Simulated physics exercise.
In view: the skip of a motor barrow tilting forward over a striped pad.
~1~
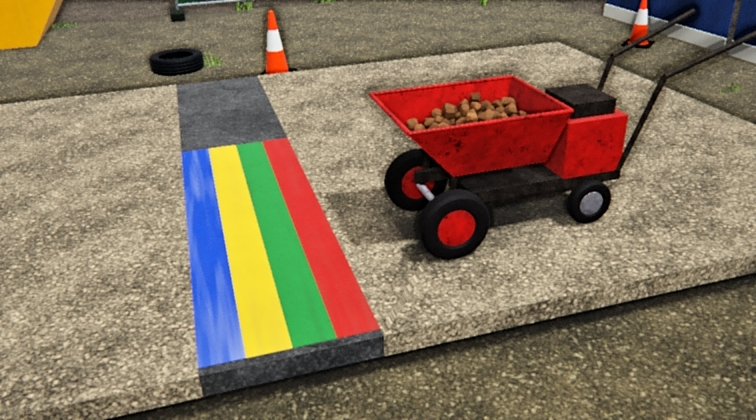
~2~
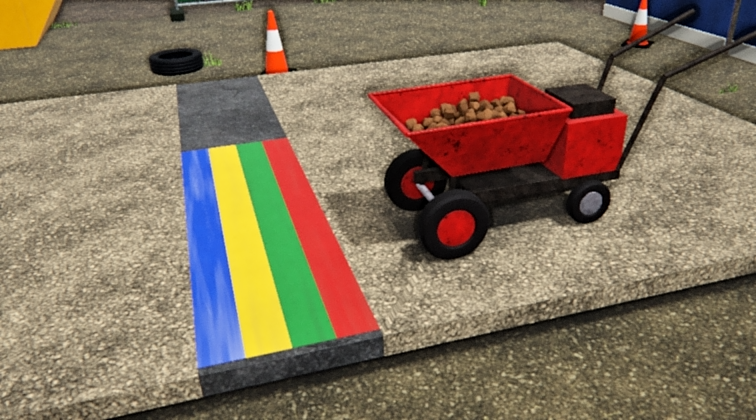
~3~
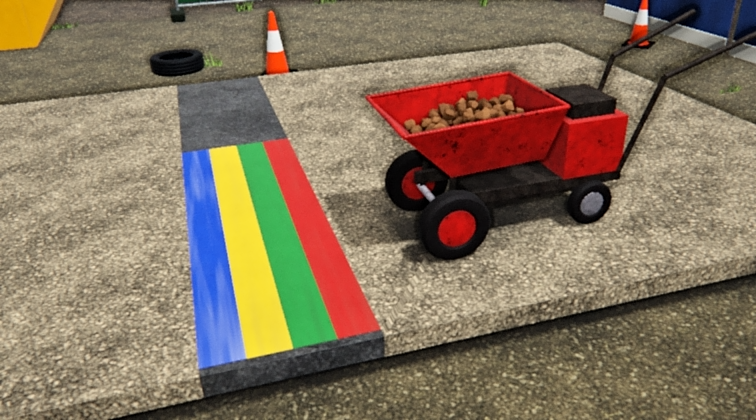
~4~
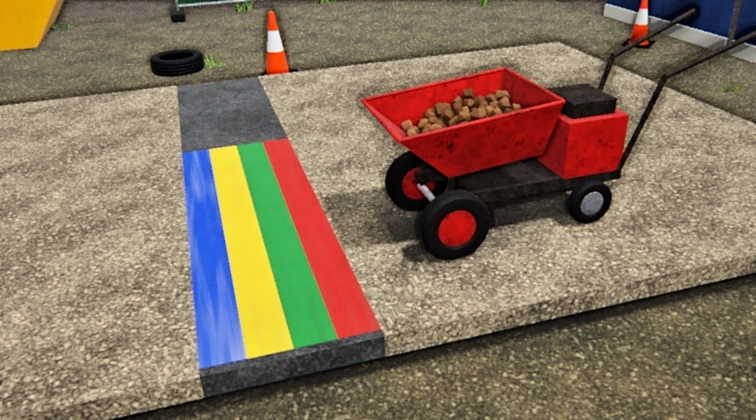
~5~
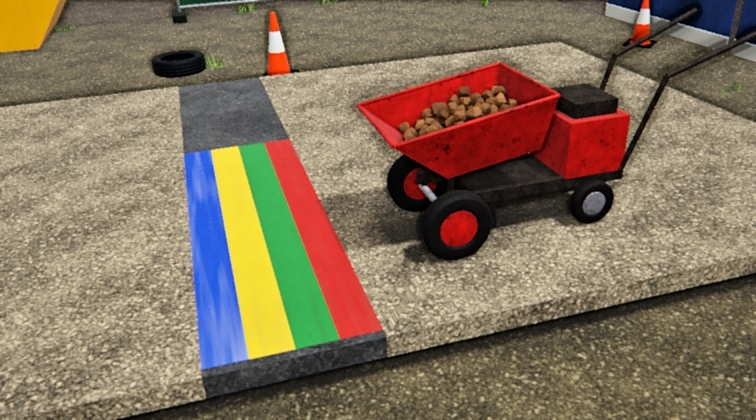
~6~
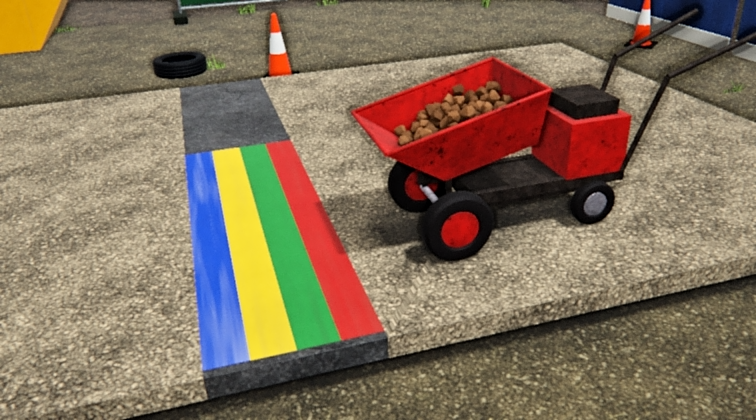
The red skip of a motor barrow slowly tilting forward a little, its clay clods still inside, beside a colourfully striped pad.
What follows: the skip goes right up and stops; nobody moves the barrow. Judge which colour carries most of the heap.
The colour carrying most is green.
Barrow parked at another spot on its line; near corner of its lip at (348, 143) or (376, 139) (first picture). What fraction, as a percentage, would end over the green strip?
First spot: About 0 percent; second spot: About 30 percent.
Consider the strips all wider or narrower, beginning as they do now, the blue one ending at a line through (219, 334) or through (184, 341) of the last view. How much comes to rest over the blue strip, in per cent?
Shares: 10 %; then 0 %.
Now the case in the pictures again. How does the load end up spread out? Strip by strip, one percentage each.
About: Red strip 20, green strip 35, yellow strip 15, blue strip 5 per cent.
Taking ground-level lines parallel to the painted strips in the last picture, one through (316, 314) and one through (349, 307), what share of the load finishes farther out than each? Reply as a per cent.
I reckon some 40 per cent and some 70 per cent.
Soon, skip tipped steeply; all in the skip.
A while on, skip tipped steeply; most in the skip; a small part over the red strip; a small part over the green strip.
Towards the end, skip tipped right over; about a quarter in the skip; about a quarter over the red strip; about a third over the green strip; a small part over the yellow strip; a small part over the blue strip; a stray few off the paint.
Finally, skip tipped right over; about a quarter in the skip; about a quarter over the red strip; about a third over the green strip; a small part over the yellow strip; a small part over the blue strip; a stray few off the paint.
